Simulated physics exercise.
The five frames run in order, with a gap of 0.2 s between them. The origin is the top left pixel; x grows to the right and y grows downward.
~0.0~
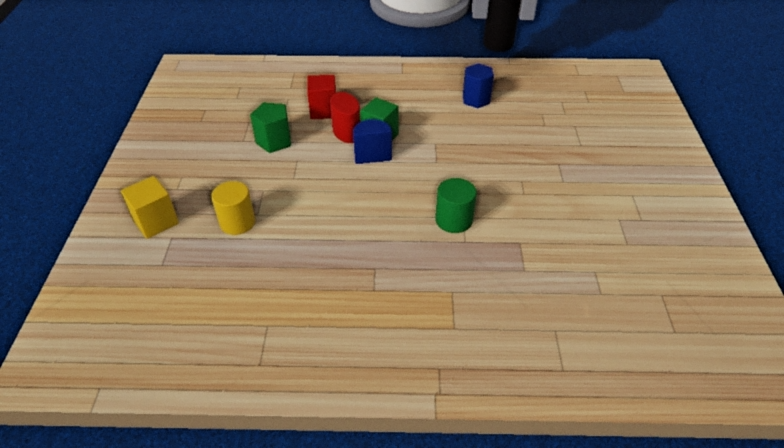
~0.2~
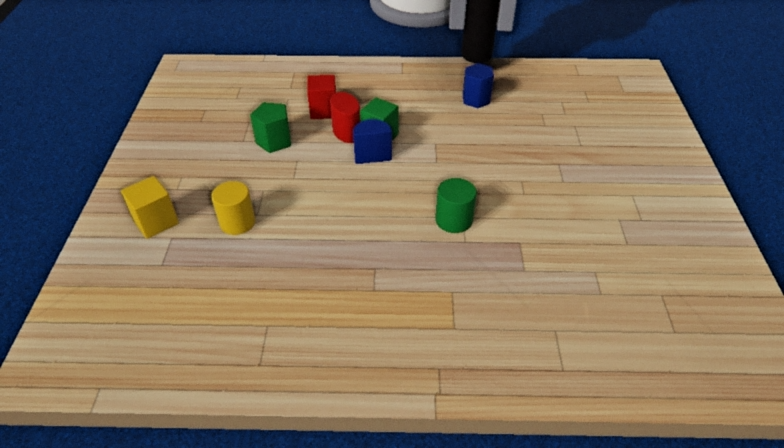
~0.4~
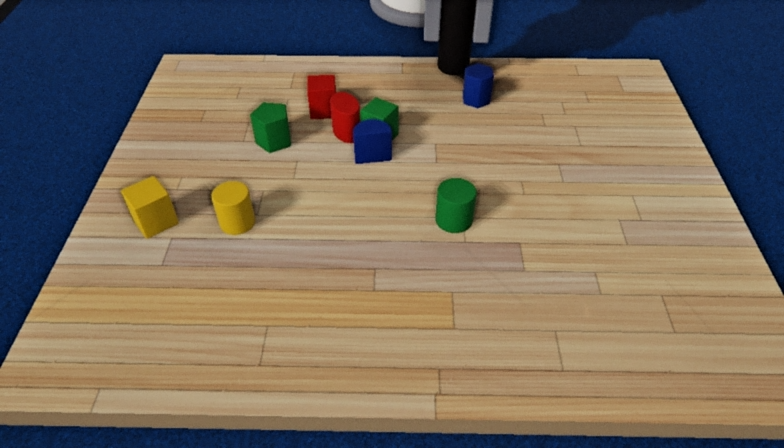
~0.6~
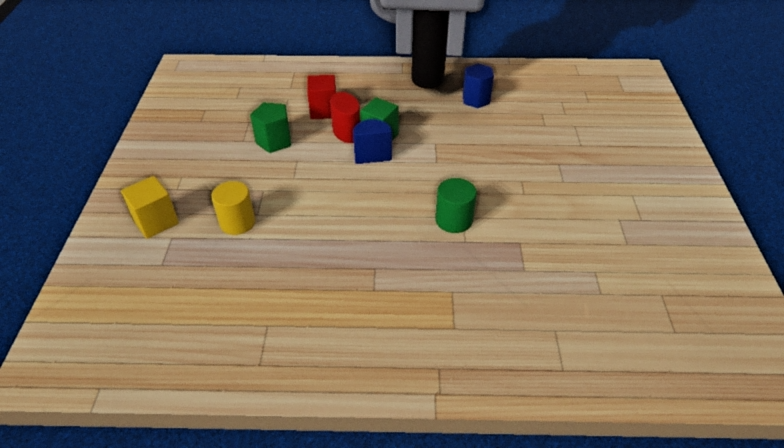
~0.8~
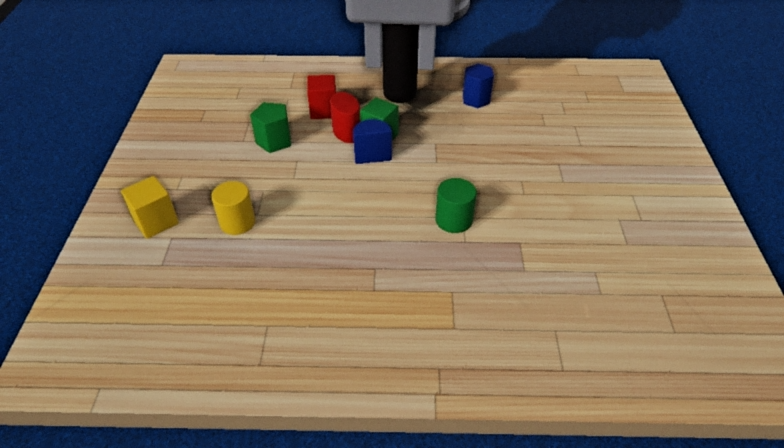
A robot arm with a black bar came in over the far edge of a wooden board, moving left past a blue block toward the viewer and nearing a cluster of colored blocks, which stayed still.
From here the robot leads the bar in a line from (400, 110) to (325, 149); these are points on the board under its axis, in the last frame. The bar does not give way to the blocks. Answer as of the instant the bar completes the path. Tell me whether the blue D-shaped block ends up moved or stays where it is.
Its place changes.
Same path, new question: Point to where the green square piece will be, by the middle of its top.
By then it is at (362, 125).
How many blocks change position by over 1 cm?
At least three of them.
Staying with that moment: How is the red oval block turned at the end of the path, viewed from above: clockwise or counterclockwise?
The block turns clockwise.
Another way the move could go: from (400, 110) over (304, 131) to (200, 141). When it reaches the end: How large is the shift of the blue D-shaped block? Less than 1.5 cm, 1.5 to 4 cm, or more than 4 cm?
Under 1.5 cm.
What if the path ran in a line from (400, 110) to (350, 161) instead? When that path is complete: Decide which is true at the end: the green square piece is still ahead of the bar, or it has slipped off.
By then it is in front of the bar.
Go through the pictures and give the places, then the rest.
The first picture shows bar tip (498, 46); block tops, green pentagonal block (270, 112); red oval block (345, 102); blue D-shaped block (372, 127); green square piece (379, 107).
The second picture shows bar (477, 56); blocks unchanged.
The third picture shows bar (453, 68); blocks unchanged.
The fourth picture shows bar (428, 81); blocks unchanged.
The fifth picture shows bar (400, 95); green pentagonal block (270, 112); red oval block (345, 102); blue D-shaped block (372, 127); green square piece (379, 107).
On the path given first. One third of the way, bar (375, 107); blue D-shaped block (372, 129); green square piece (376, 112), turned 30° anticlockwise.
Two thirds of the way, bar (350, 120); red oval block (318, 112), turned 20° clockwise; blue D-shaped block (375, 140), turned 15° anticlockwise; green square piece (364, 123), turned 70° anticlockwise.
At the end, bar (324, 134); green pentagonal block (263, 113), turned 25° clockwise; red oval block (289, 123), turned 35° clockwise; blue D-shaped block (376, 141), turned 15° anticlockwise; green square piece (362, 125), turned 75° anticlockwise.
